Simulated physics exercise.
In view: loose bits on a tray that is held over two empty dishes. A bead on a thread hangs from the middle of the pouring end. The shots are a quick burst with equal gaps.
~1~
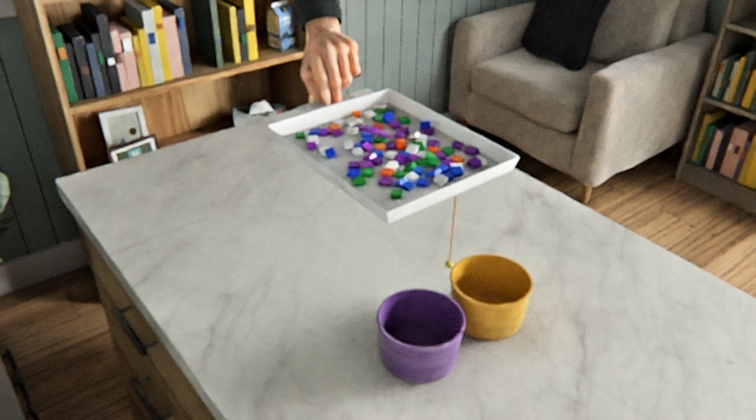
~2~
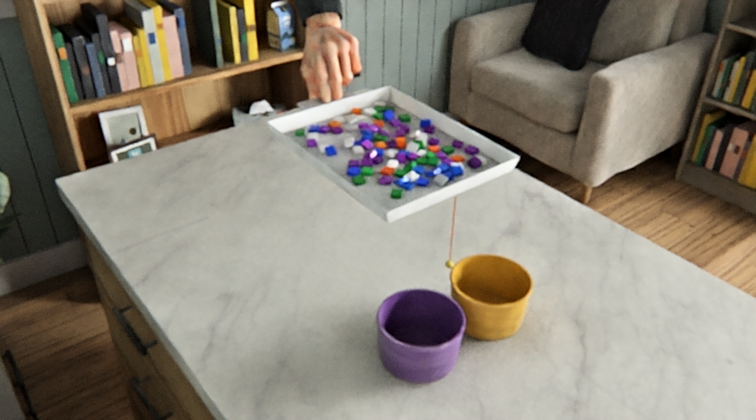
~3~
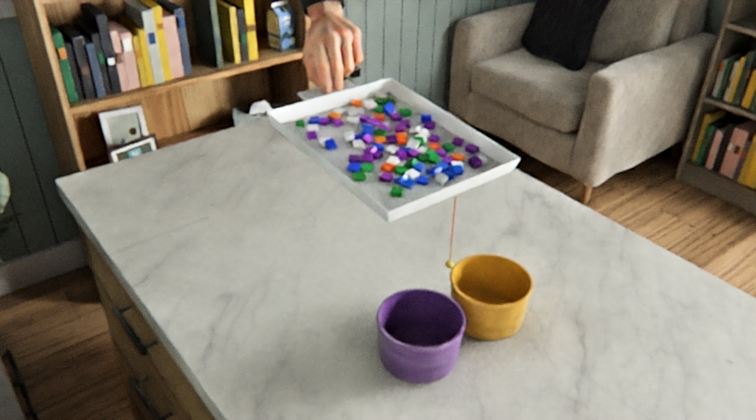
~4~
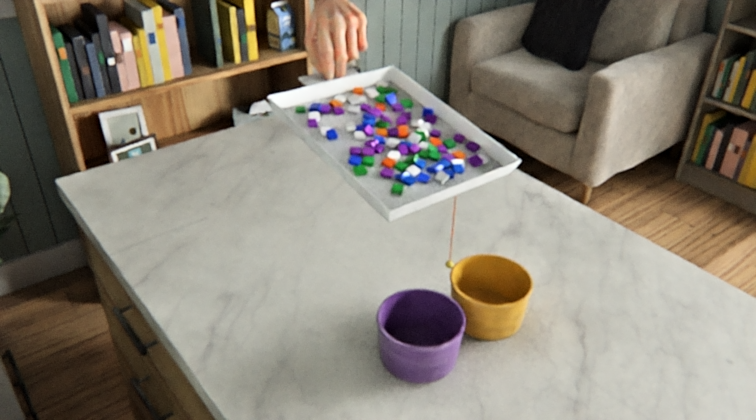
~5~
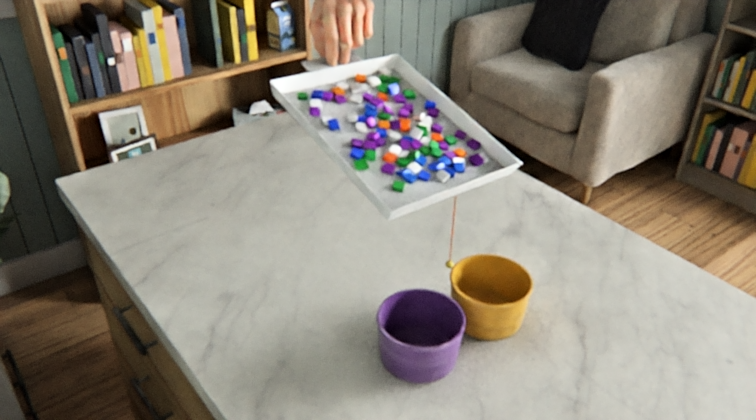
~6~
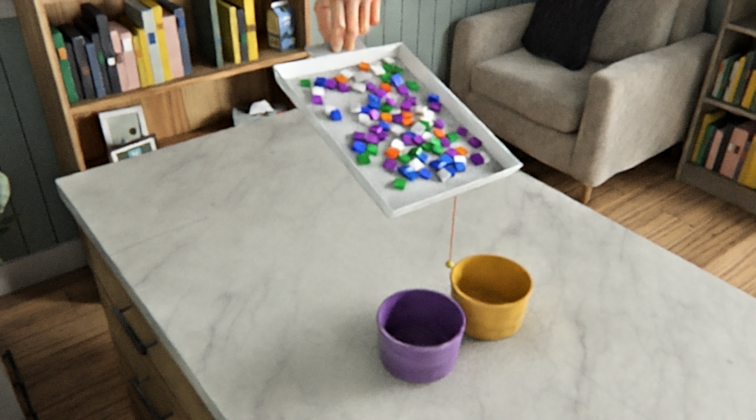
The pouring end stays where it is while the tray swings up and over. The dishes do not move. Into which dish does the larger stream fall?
The right-hand dish gets more.
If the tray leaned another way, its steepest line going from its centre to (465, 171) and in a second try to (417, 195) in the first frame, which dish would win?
At the first place the right dish, at the second the dish on the left.
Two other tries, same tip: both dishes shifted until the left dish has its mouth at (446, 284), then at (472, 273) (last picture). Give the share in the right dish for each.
Near 40 % and 20 %.
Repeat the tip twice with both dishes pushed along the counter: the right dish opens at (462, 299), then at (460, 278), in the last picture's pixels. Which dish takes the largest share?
The first try: The right one. The second: The right-hand dish.
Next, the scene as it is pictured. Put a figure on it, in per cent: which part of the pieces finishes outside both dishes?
Close to 40 per cent.
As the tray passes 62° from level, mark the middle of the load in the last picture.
At about (465, 157).
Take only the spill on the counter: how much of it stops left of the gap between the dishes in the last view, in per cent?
Close to 10 per cent.
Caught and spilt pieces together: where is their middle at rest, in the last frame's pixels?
Roughly at (498, 310).
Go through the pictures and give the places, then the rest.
In the first picture, corners of the pouring end at (388, 208) and (513, 156), level; middle of the load at (391, 146), mosaic tiles; left dish at (449, 357); right dish at (518, 315); bead on its thread at (449, 264).
In the second picture, corners of the pouring end at (389, 208) and (514, 156), level; middle of the load at (391, 144).
In the third picture, corners of the pouring end at (389, 208) and (514, 158), tipped barely, lowest at the right corner; middle of the load at (392, 139).
In the fourth picture, corners of the pouring end at (391, 207) and (515, 159), tipped a little, lowest at the right corner; middle of the load at (393, 132).
In the fifth picture, corners of the pouring end at (392, 207) and (516, 161), tipped clearly, lowest at the right corner; middle of the load at (395, 125).
In the sixth picture, corners of the pouring end at (394, 207) and (517, 163), tipped clearly, lowest at the right corner; middle of the load at (398, 118); left dish at (449, 357); right dish at (518, 315).
Soon, tray tipped steeply; all on the tray.
A while on, tray tipped right over; about half on the tray; about a quarter in the right dish; a small part outside both; about a quarter in the air.
Towards the end, tray tipped past a quarter turn; a small part in the left dish; about two thirds in the right dish; about a third outside both.
Finally, tray tipped past a quarter turn; a small part in the left dish; about two thirds in the right dish; about a third outside both.
